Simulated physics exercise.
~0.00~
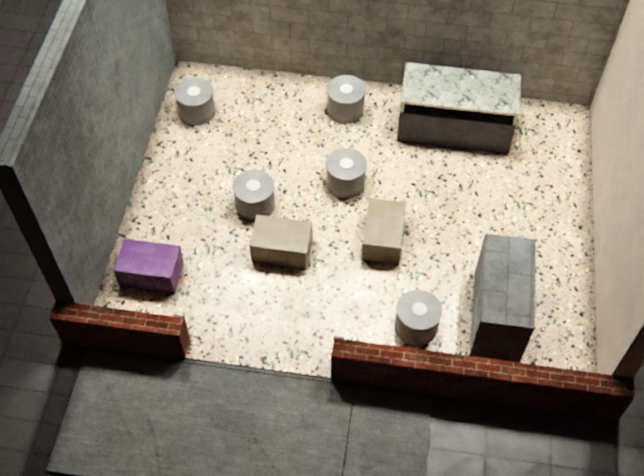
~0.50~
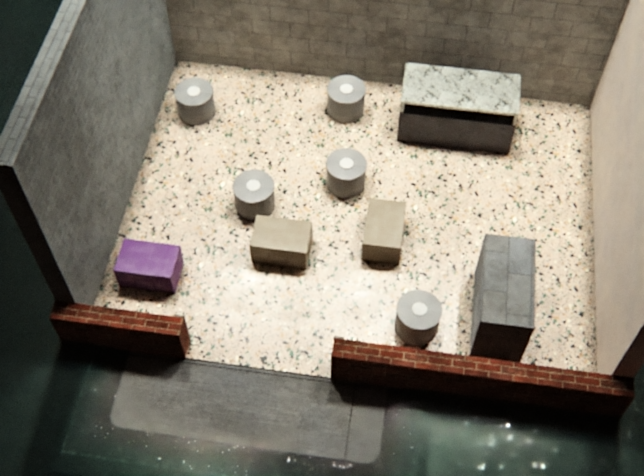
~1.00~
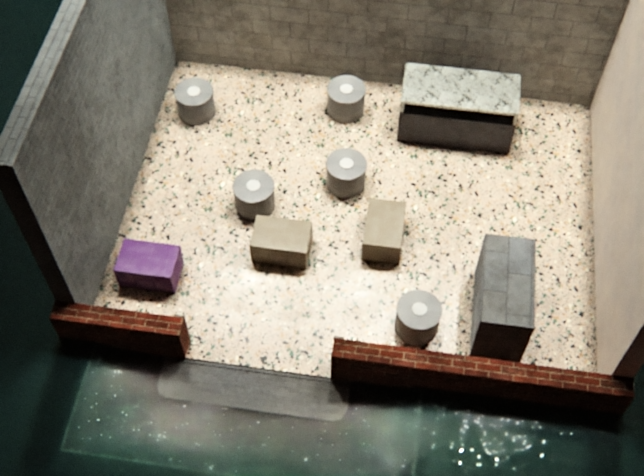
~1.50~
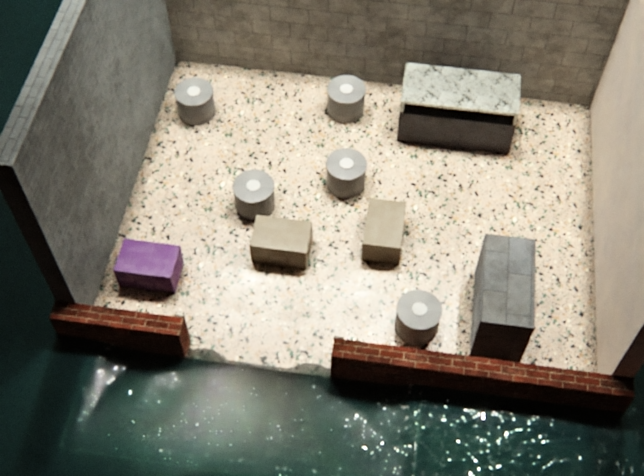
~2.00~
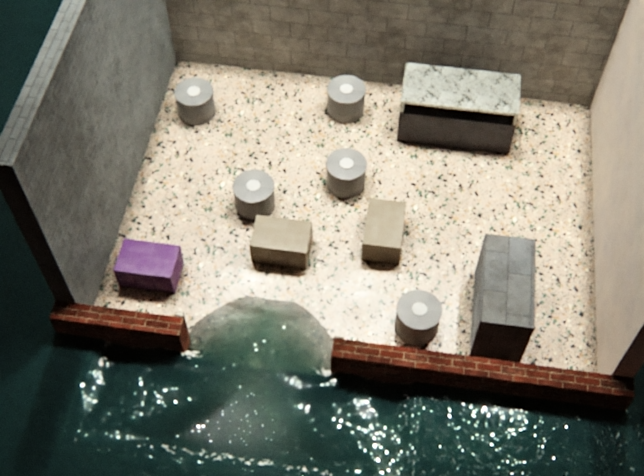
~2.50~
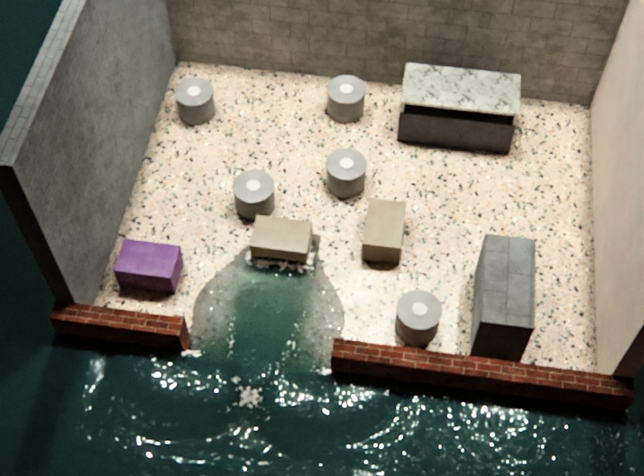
At the start, a walled room with a speckled floor holds a purple crate, pale blocks, round tubs and a counter, all dry. Dark water covers the paving outside, then pushes through the gap in the low brick wall and spreads inward to a beige block, while the objects stay still.
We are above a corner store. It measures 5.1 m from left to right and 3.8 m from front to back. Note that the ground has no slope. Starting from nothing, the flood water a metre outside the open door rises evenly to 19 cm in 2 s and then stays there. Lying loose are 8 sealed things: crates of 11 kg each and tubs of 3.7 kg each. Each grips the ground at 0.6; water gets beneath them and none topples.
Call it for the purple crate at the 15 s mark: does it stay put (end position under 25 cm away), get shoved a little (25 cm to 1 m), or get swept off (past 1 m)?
It gets swept off.
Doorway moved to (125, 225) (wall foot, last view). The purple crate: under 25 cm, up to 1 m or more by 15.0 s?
Well, the purple crate ends up distant in that setup.
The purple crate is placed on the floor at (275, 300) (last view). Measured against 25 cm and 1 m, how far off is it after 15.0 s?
Well, it gets shoved far.
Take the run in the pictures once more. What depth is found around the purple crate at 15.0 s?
Depth: About 12 cm.
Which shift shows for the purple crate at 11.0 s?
It is about 50 cm out of place by then.
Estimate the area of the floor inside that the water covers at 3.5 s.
That flooded area is roughly 6.0 m2.
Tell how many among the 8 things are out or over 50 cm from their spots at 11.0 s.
At that time I count 6.
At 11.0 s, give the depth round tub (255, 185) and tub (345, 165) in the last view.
Around 13 cm and 11 cm.
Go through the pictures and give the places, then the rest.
The purple crate at (147, 258) rests on the ground; water covers 0.0 m2; 0 of 8 have shifted, in the first picture.
The purple crate at (147, 258) rests on the ground; 0.0 m2 under water; 0 of 8 have shifted, in the second picture.
The purple crate at (147, 258), on the bottom; 0.0 m2 under water; 0 of 8 have shifted, in the third picture.
The purple crate at (147, 258), on the bottom; 0.0 m2 under water; 0 of 8 have shifted, in the fourth picture.
The purple crate at (147, 258), on the bottom; water covers 0.6 m2; 0 of 8 have shifted, in the fifth picture.
The purple crate at (147, 258), on the bottom; water covers 1.6 m2; 0 of 8 have shifted, in the sixth picture.
After 3.5 s the purple crate is near (147, 258), 0.0 m from its start, aground; 0 afloat.
After 6.8 s the purple crate is near (147, 258), 0.0 m from its start, aground; 5 afloat.
After 11.0 s the purple crate is near (174, 290), 0.5 m from its start, afloat; 7 afloat.
After 15.0 s the purple crate is near (221, 128), 1.8 m from its start, afloat; 8 afloat.
